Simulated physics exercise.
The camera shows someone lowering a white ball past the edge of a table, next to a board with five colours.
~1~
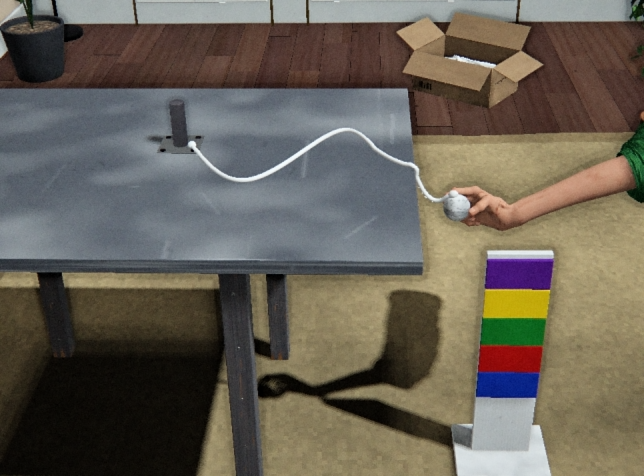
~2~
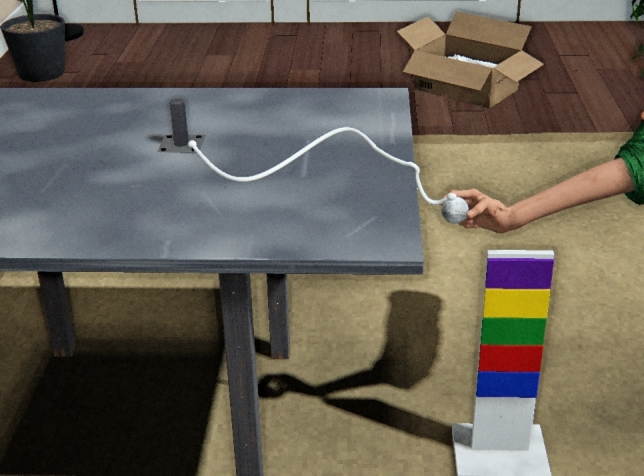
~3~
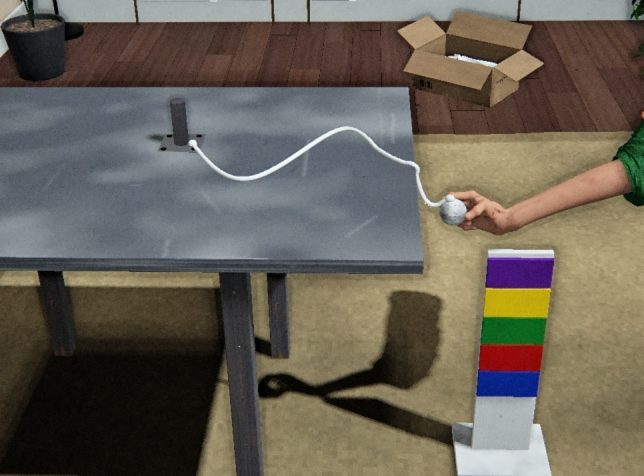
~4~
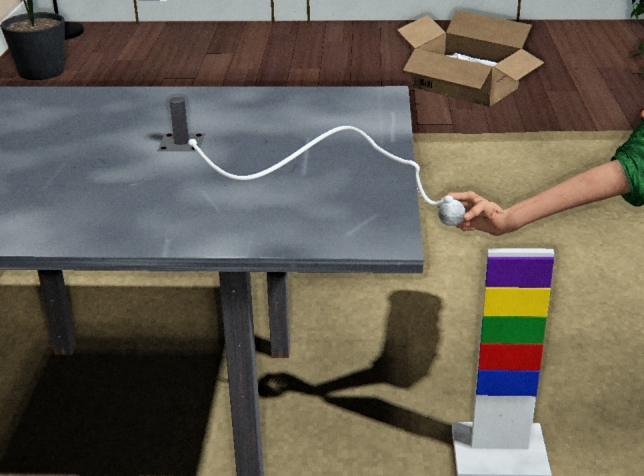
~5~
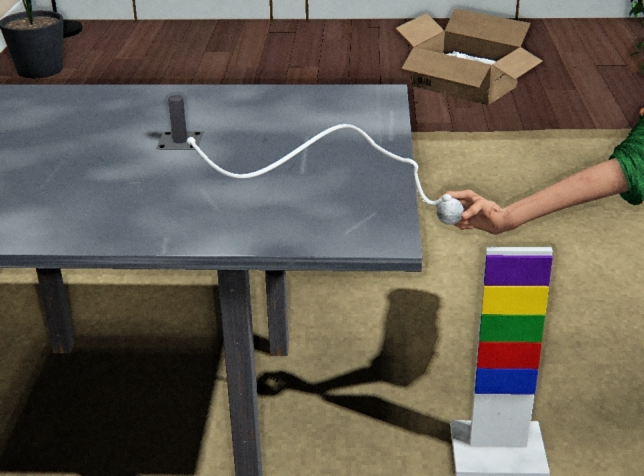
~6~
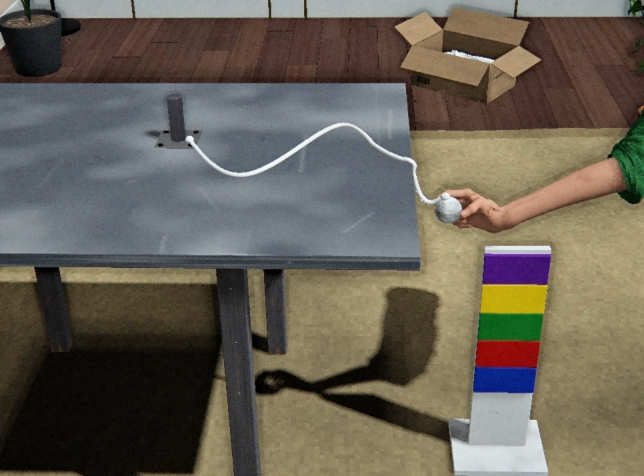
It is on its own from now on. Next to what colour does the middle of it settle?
Next to red.
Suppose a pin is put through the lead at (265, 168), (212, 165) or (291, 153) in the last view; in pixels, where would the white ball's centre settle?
Near (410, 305), then (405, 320), then (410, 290).
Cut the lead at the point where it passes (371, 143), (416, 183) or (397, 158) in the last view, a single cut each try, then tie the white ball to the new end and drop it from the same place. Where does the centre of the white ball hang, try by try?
Try by try: (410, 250), (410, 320) and (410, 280).
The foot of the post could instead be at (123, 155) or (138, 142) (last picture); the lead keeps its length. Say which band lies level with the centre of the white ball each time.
Going case by case, it's green and then green.
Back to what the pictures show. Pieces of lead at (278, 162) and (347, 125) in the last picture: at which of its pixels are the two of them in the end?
Final spots: (333, 153), then (412, 193).
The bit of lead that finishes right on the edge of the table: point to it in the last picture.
Check around (324, 131) - that's where it is.
A little later, ball near (439, 294); level with yellow.
Next, ball near (400, 343); level with red.
Later still, ball near (410, 349); level with red.
When it is over, ball near (405, 348); level with red. At red.
